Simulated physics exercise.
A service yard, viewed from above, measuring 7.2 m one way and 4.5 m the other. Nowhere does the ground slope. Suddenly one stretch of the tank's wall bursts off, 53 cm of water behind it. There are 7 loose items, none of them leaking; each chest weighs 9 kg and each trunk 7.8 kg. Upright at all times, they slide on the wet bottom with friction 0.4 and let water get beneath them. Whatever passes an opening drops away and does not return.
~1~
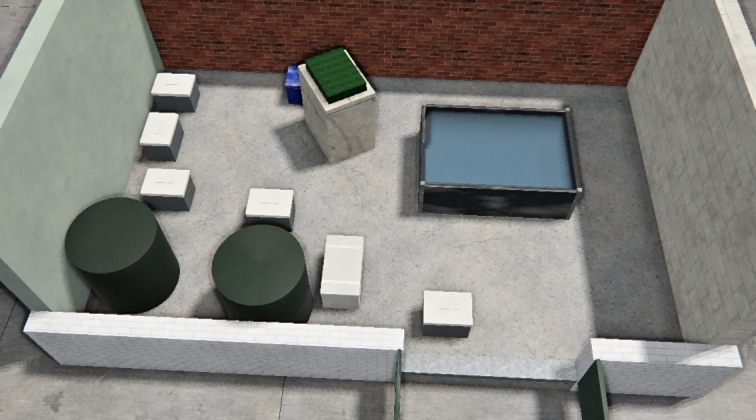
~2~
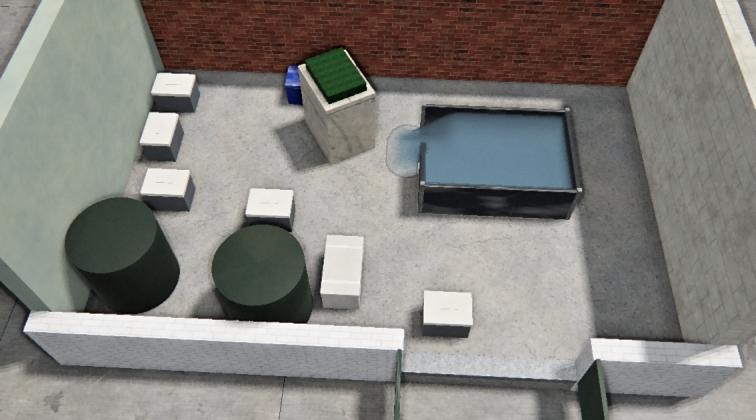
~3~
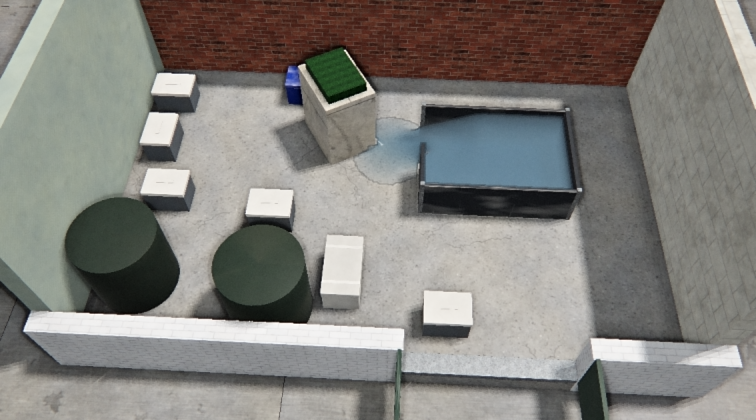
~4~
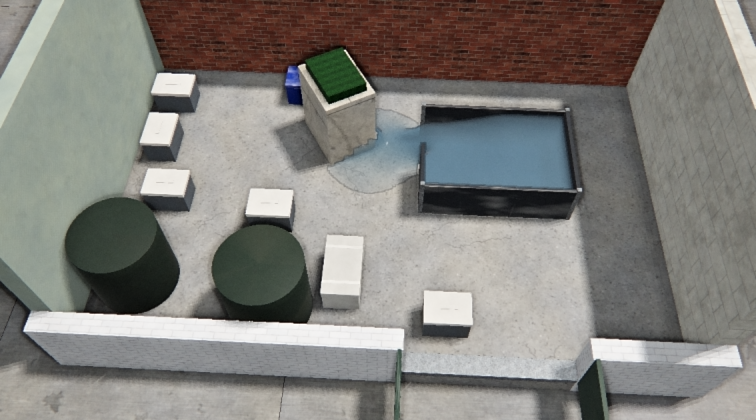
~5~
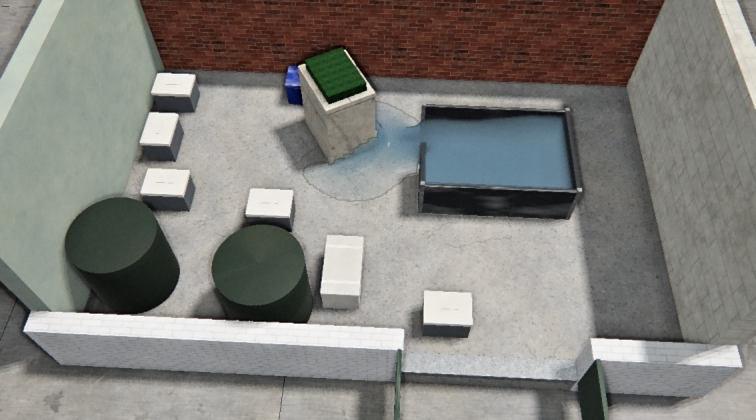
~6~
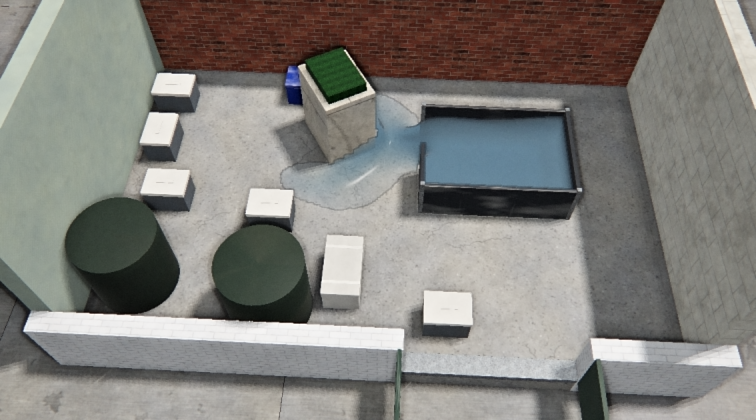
Water pours from the tank's left side and spreads leftward around the pale green-topped block.
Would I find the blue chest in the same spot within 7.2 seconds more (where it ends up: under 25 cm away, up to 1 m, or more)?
By then the blue chest has gone a modest distance.
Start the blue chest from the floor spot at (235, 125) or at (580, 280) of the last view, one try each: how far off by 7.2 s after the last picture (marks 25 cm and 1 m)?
One after the other: It slips a moderate way, and then it stays more or less still.
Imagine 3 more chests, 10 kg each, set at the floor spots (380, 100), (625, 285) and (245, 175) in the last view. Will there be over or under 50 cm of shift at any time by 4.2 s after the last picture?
Result, in listed order: Exceeded / not exceeded / not exceeded.
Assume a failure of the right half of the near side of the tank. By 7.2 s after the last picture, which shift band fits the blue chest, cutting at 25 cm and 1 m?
From there, the blue chest remains planted.
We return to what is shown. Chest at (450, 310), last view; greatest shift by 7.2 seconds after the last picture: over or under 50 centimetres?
Lab note: Result within threshold.
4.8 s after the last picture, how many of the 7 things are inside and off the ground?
I get 4.
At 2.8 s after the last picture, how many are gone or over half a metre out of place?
By my tally, 3.
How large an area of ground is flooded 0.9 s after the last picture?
Around 9.0 m2 of it.
Then, 0.9 s after the last picture the blue chest is near (301, 82), 0.1 m from its start, aground; 0 of 7 are out; 0 afloat.
Then, 2.8 s after the last picture the blue chest is near (267, 118), 1.0 m from its start, aground; 0 of 7 are out; 2 afloat.
Then, 4.8 s after the last picture the blue chest is near (270, 118), 0.9 m from its start, aground; 0 of 7 are out; 4 afloat.
Then, 7.2 s after the last picture the blue chest is near (282, 104), 0.6 m from its start, afloat; 0 of 7 are out; 5 afloat.
